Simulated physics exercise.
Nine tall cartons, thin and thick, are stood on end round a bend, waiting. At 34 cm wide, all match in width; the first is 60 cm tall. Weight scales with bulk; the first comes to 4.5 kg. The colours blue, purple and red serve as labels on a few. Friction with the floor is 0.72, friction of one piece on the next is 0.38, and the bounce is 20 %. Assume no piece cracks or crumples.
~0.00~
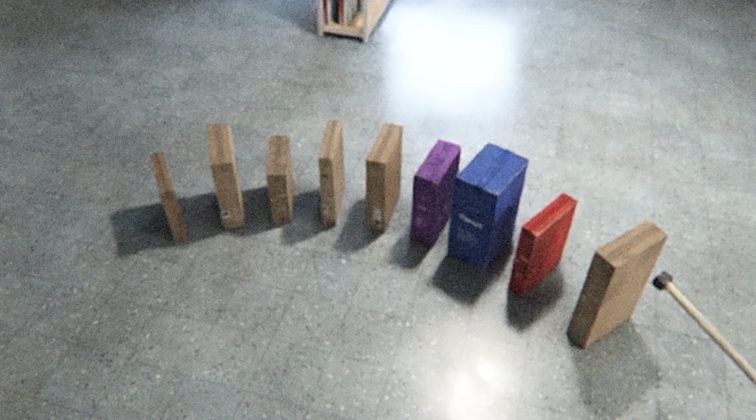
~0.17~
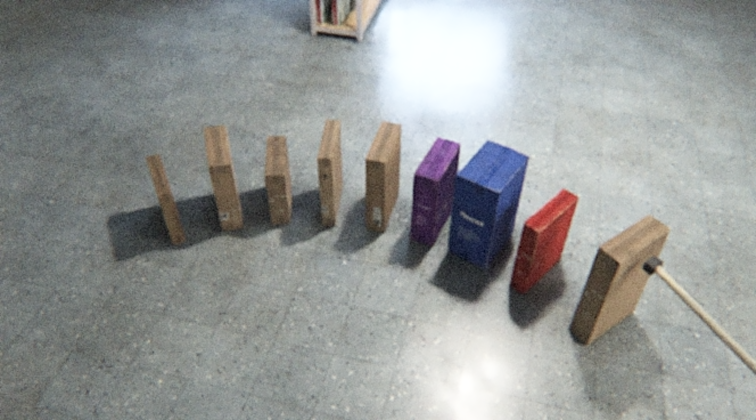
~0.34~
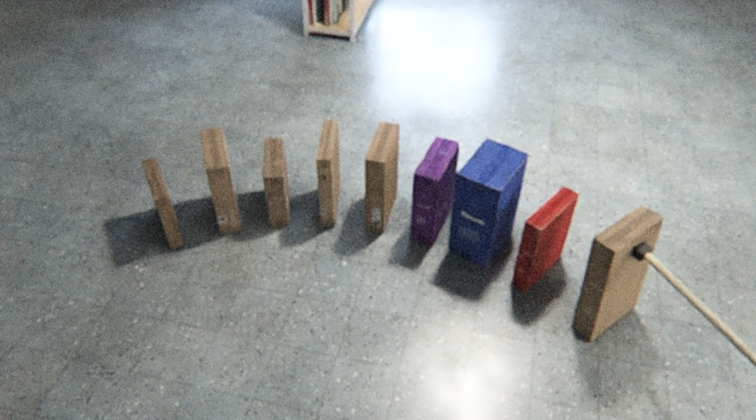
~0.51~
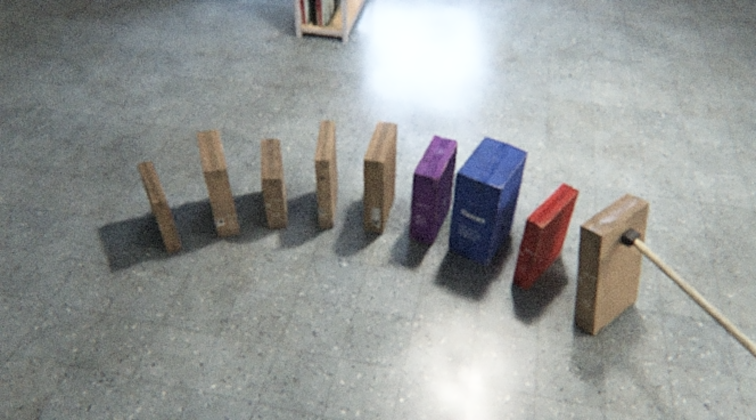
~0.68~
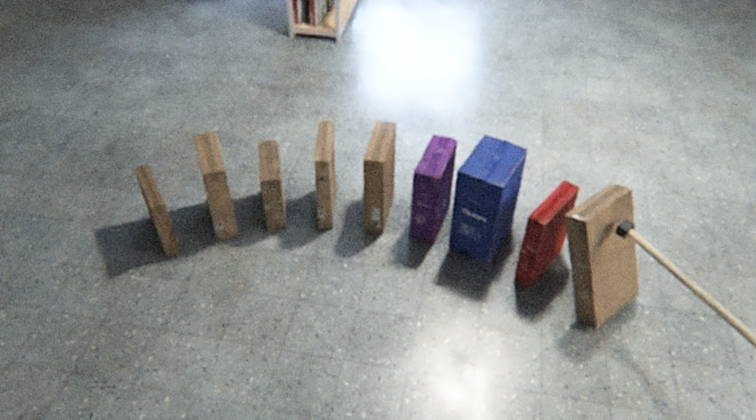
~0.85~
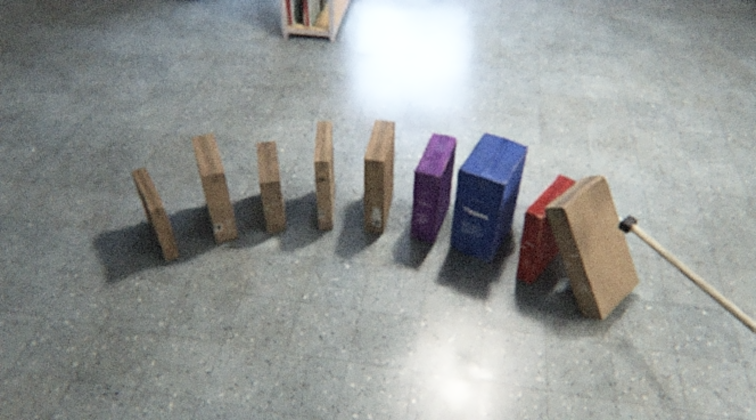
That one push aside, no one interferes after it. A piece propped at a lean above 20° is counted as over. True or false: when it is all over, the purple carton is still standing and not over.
True.
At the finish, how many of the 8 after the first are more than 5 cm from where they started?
1.
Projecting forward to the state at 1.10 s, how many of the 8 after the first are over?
That makes 1 by then, as I count it.
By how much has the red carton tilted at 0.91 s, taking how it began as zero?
It sits at about 10 degrees.
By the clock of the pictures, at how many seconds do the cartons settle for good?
That happens at roughly 1.5 seconds.
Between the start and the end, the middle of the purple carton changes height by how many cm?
Looks like it winds up about 0 centimetres lower.
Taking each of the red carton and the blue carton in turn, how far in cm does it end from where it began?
Red 10 cm, blue 0 cm.
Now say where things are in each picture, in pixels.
In the first frame (we follow the side turned to the camera; the camera moves round a little), pole end (658, 285) 10 cm from the first carton; purple carton (423, 213); blue carton (470, 227); red carton (549, 251); no other piece has moved.
The second frame shows pole end (649, 270) 33 mm from the first carton; purple carton (424, 212).
The third frame shows pole end (638, 256) pushing; purple carton (424, 212); no other piece has moved.
The fourth frame shows pole end (627, 242) pushing; purple carton (423, 211); no other piece has moved.
The fifth frame shows pole end (622, 233) stopped; purple carton (424, 210); no other piece has moved.
The sixth frame shows pole end (625, 229) stopped; purple carton (425, 209); red carton (554, 234) tipped 4°; blue carton (475, 219); one has shifted.
Around 0.91 s, none of the 8 other cartons over, 1 disturbed; purple carton unmoved; red carton tipped 9°.
Around 1.00 s, none of the 8 other cartons over, 1 disturbed; purple carton unmoved; red carton tipped 19°.
Around 1.10 s, 1 of the 8 other cartons over; purple carton unmoved; red carton tipped 22°.
Finally (1.5 s), 1 of the 8 other cartons over; purple carton unmoved; red carton tipped 23°; blue carton unmoved. Seven left standing. Seen by the last camera, middles, purple carton near (433, 189), red carton near (530, 223).
